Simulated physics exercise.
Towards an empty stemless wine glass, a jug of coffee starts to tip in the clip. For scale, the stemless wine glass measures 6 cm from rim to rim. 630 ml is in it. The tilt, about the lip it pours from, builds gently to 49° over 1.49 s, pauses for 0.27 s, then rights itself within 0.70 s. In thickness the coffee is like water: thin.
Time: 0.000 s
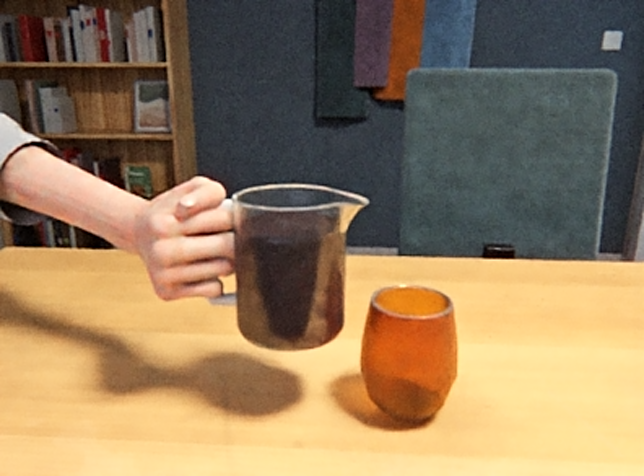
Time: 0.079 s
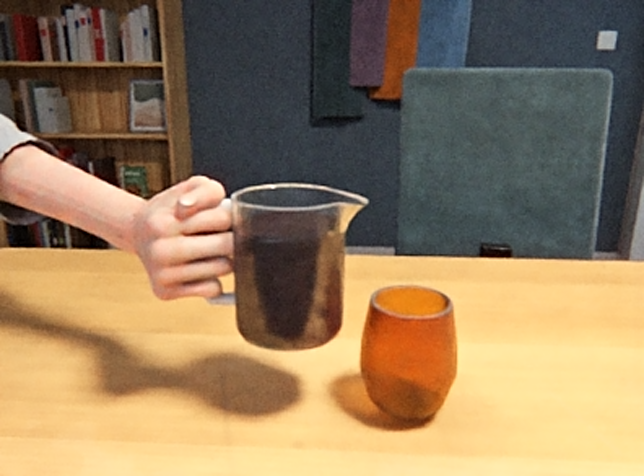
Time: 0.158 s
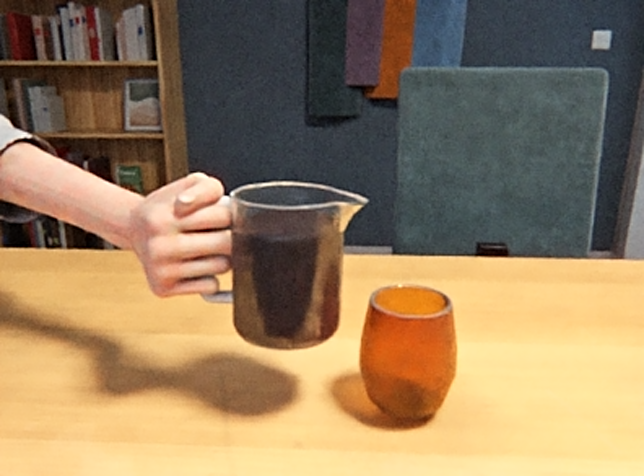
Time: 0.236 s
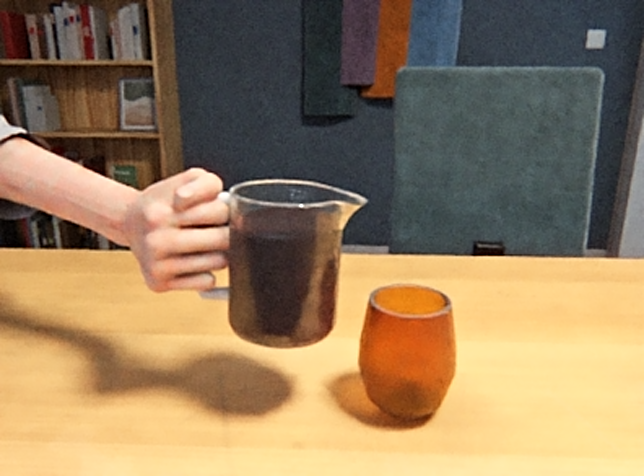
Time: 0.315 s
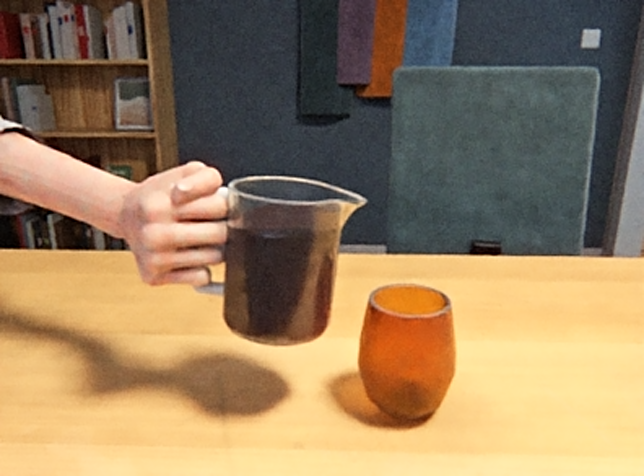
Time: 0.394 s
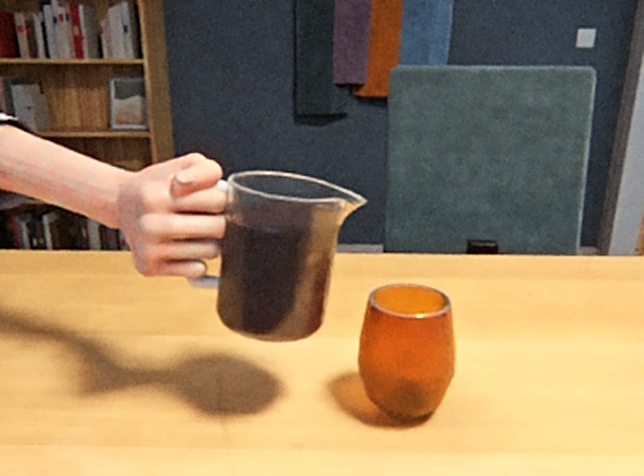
Glass jug of dark coffee, held by a hand from the left, tilting slightly rightward beside an orange glass on a table.
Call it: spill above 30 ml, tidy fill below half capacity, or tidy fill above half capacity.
Tidy, below half.
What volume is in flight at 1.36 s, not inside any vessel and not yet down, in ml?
I'd put it near 30 ml of liquid.
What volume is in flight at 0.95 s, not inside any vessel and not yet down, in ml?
About 10 ml.
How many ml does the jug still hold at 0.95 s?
Some 610 ml.
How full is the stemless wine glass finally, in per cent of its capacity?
About 40 per cent.
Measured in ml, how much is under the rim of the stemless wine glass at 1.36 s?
I'd put it at about 60 ml.
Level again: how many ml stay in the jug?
About 460 ml.
By 0.95 s the tilt is 35° and the stemless wine glass has 0 ml, the jug 615 ml, and 0 ml is on the table.
By 1.36 s the tilt is 48° and the stemless wine glass has 55 ml, the jug 540 ml, and 0 ml is on the table.
By 1.79 s the tilt is 49° and the stemless wine glass has 135 ml, the jug 475 ml, and 0 ml is on the table.
By 2.25 s the tilt is 10° and the stemless wine glass has 170 ml, the jug 460 ml, and 0 ml is on the table.
At rest the stemless wine glass has 170 ml, the jug 460 ml, and 0 ml is on the table.
